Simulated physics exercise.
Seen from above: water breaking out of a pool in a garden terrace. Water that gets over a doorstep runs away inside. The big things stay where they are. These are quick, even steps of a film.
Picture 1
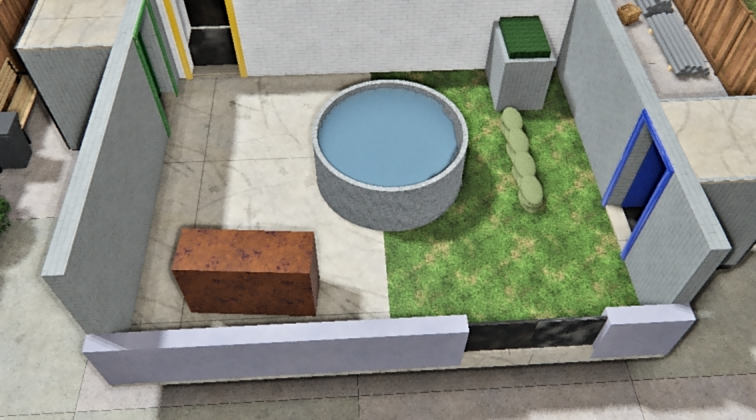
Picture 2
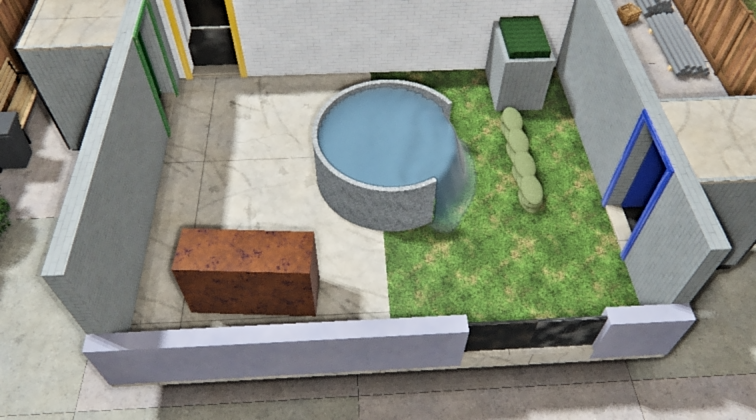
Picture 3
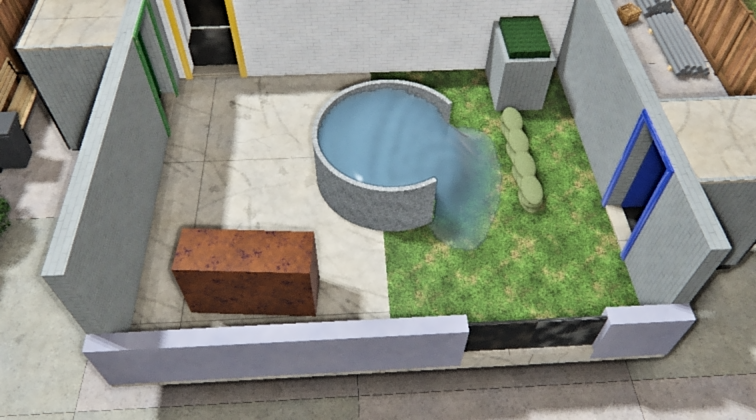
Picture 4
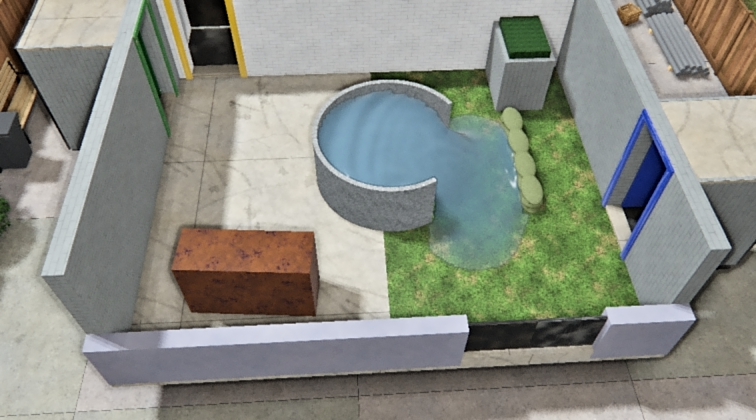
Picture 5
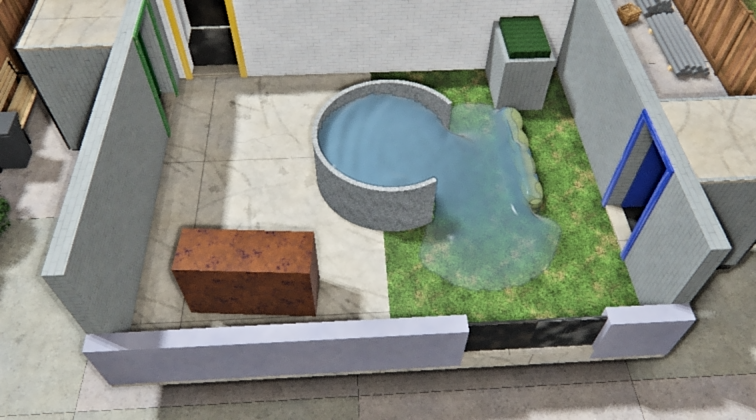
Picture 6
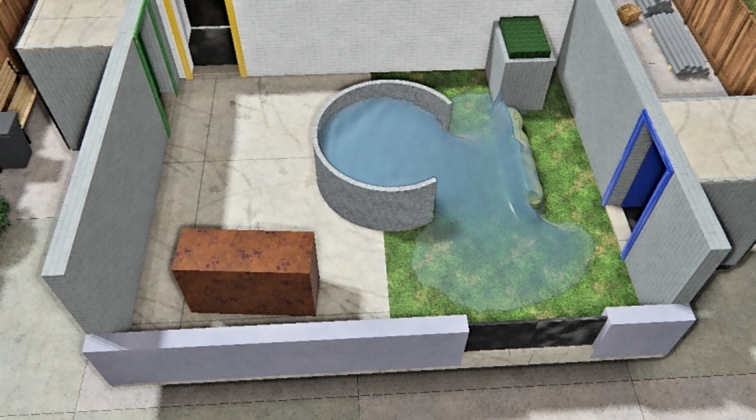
Water burst through a gap in the right side of a round stone pool in a walled yard, then spread across the grass, washing over a row of rounded bushes and toward the front wall.
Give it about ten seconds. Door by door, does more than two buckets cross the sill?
In the end: The blue door takes more than that; the yellow door stays under that; the green door stays under that.
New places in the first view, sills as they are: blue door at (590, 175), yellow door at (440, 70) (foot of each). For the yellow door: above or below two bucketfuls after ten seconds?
One by one: Yellow door passes that mark.
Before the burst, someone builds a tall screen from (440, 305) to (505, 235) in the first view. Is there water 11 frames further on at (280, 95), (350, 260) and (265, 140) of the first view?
As listed: Free of water, covered, not flooded.
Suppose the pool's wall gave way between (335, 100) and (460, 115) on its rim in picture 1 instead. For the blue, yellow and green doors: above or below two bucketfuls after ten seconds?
My reading: The blue door lets more in, the yellow door goes over, the green door goes over.
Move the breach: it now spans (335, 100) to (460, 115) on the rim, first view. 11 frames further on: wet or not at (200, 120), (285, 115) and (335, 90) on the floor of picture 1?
In that order: Awash, awash, flooded.
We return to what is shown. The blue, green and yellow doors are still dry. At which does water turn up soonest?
I say the blue door.
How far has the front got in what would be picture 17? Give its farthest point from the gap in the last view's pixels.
Close to (641, 332).
A moment on, water covers 35 % of the floor; the blue door under two buckets in, the yellow door not reached, the green door not reached.
Next, water covers 45 % of the floor; the blue door over two buckets in, the yellow door not reached, the green door not reached.
Then, water covers 65 % of the floor; the blue door far over two buckets in, the yellow door not reached, the green door not reached.
Later, water covers 95 % of the floor; the blue door far over two buckets in, the yellow door wet at the sill, nothing in, the green door wet at the sill, nothing in.
In the end, water covers 100 % of the floor; the blue door far over two buckets in, the yellow door under two buckets in, the green door wet at the sill, nothing in.
